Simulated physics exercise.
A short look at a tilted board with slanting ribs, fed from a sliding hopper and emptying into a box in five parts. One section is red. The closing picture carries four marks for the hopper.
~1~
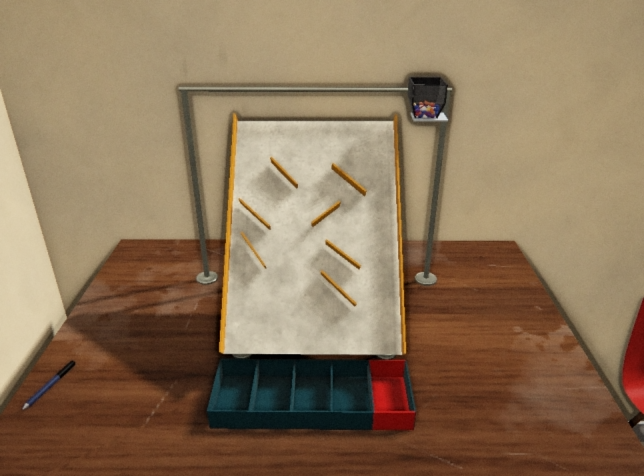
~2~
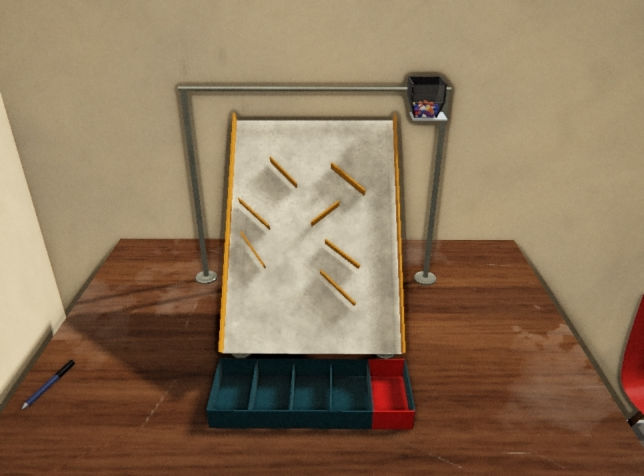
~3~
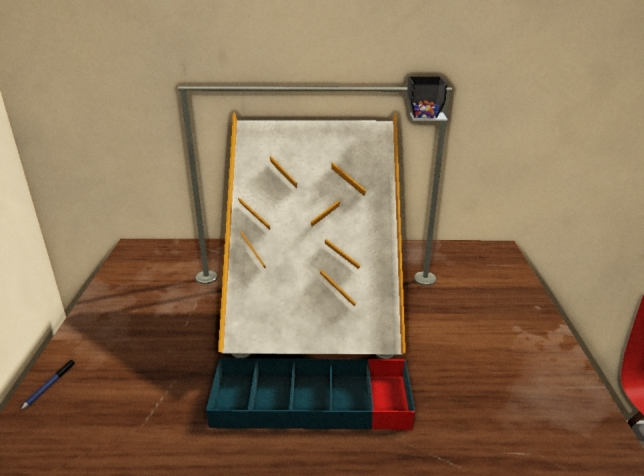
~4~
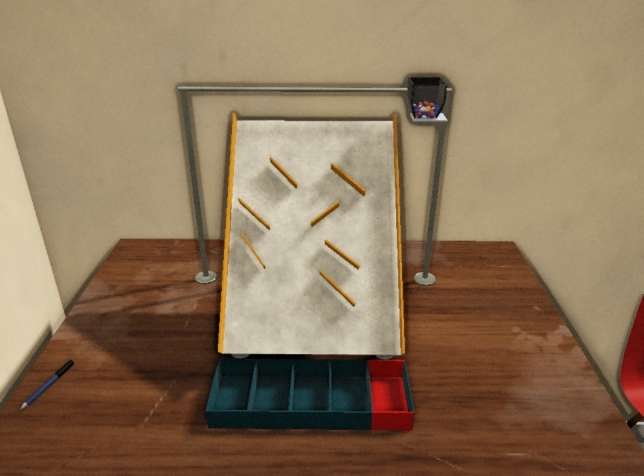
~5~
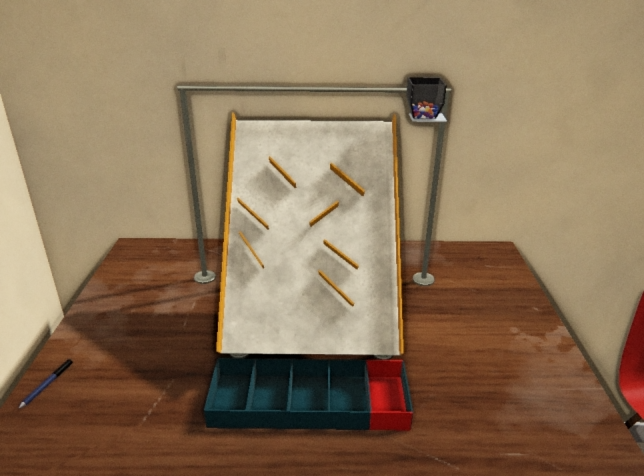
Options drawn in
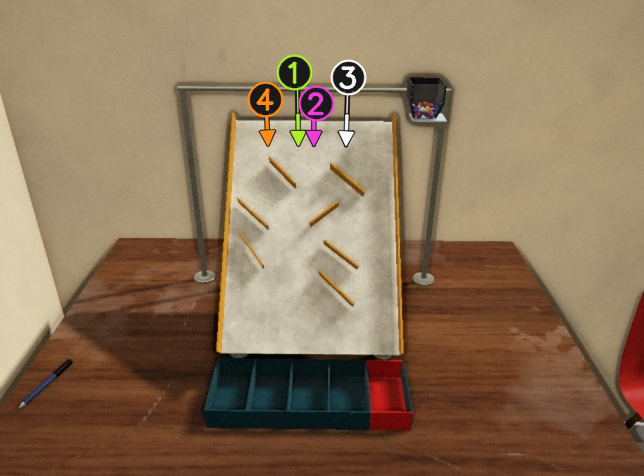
Nothing moves noticeably apart from a barely perceptible shift of the view, as the camera looks from the front and slightly above at a wooden table against a beige wall. A pale tilted board with orange edges and seven slanting ribs stands beneath a metal rail, a small dark hopper at its upper right, a five-part box below, teal with a red right-hand section. The hopper, its colourful contents and a blue pen at left stay in place.
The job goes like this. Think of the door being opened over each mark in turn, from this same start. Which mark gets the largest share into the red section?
Use mark 3.
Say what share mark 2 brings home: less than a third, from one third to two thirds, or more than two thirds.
Mark 2 gives less than a third.
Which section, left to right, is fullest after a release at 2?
The second from the left.
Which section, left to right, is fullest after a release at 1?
It is the second one.
On the marked copy, mark 1 meets the board at (298, 140); mark 2 meets the board at (313, 140); mark 3 meets the board at (346, 140); mark 4 meets the board at (267, 140).
With 1, not one piece in the red section, almost all in other sections.
With 2, just a few in the red section, almost all in other sections, about a tenth outside the box.
With 3, the larger part in the red section, about a tenth in other sections, just a few held on the board, about a tenth outside the box.
With 4, just a few in the red section, almost all in other sections, just a few outside the box.
